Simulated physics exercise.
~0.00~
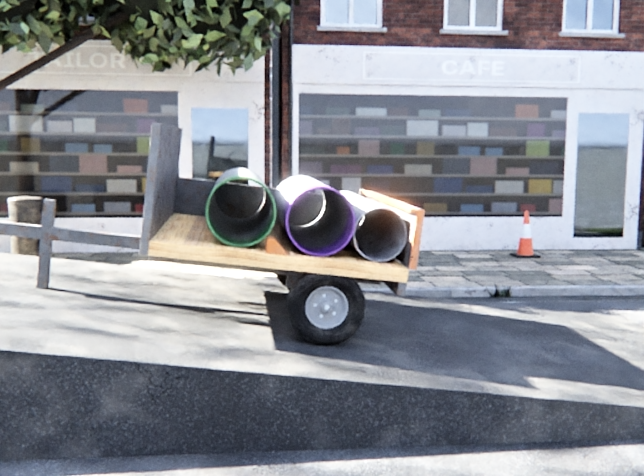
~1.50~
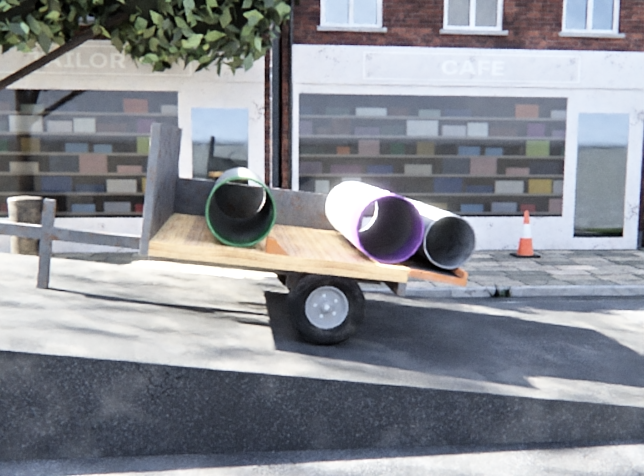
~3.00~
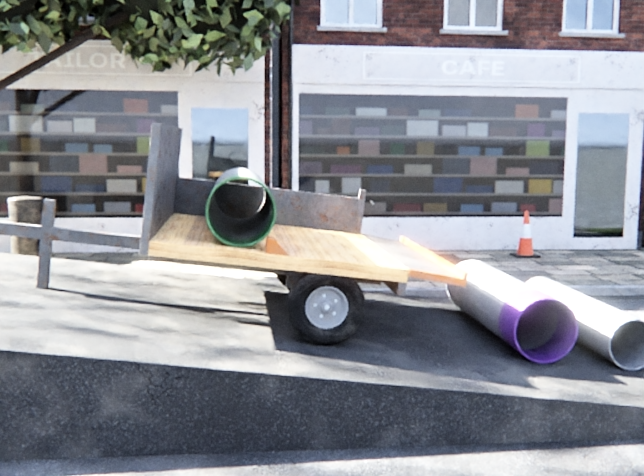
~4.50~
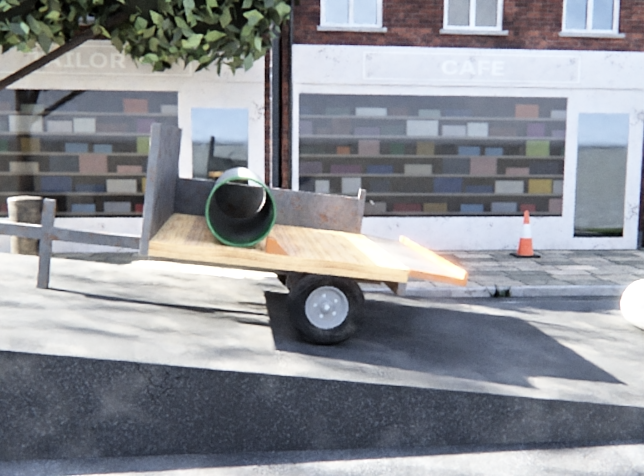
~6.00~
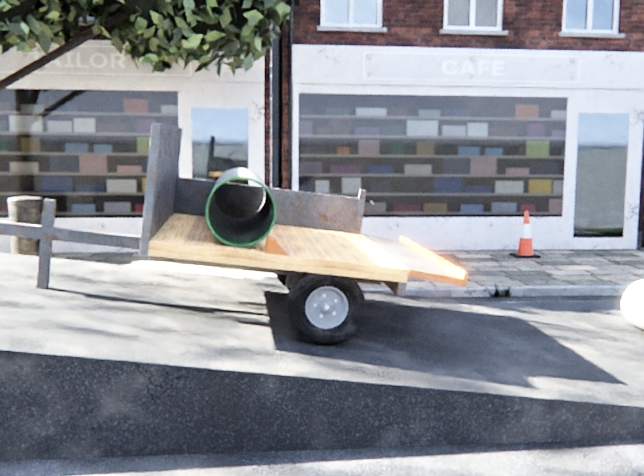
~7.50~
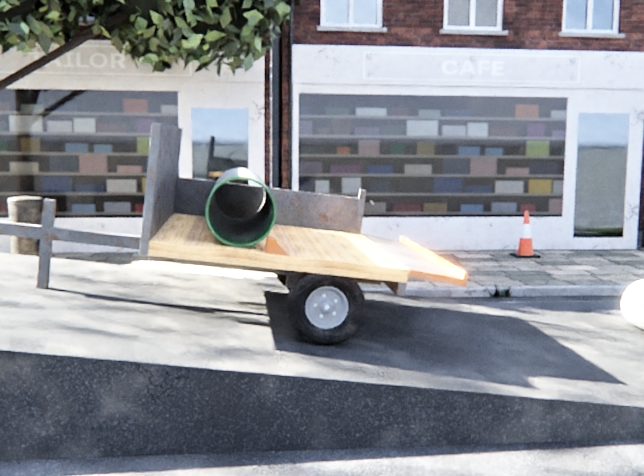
We see three pipes on a sloping trailer outside a cafe as the tailgate drops open; the purple-rimmed pipe and a grey one roll right, off the gate and down the road, while the green-rimmed pipe stays on the bed, resting against an orange chock.
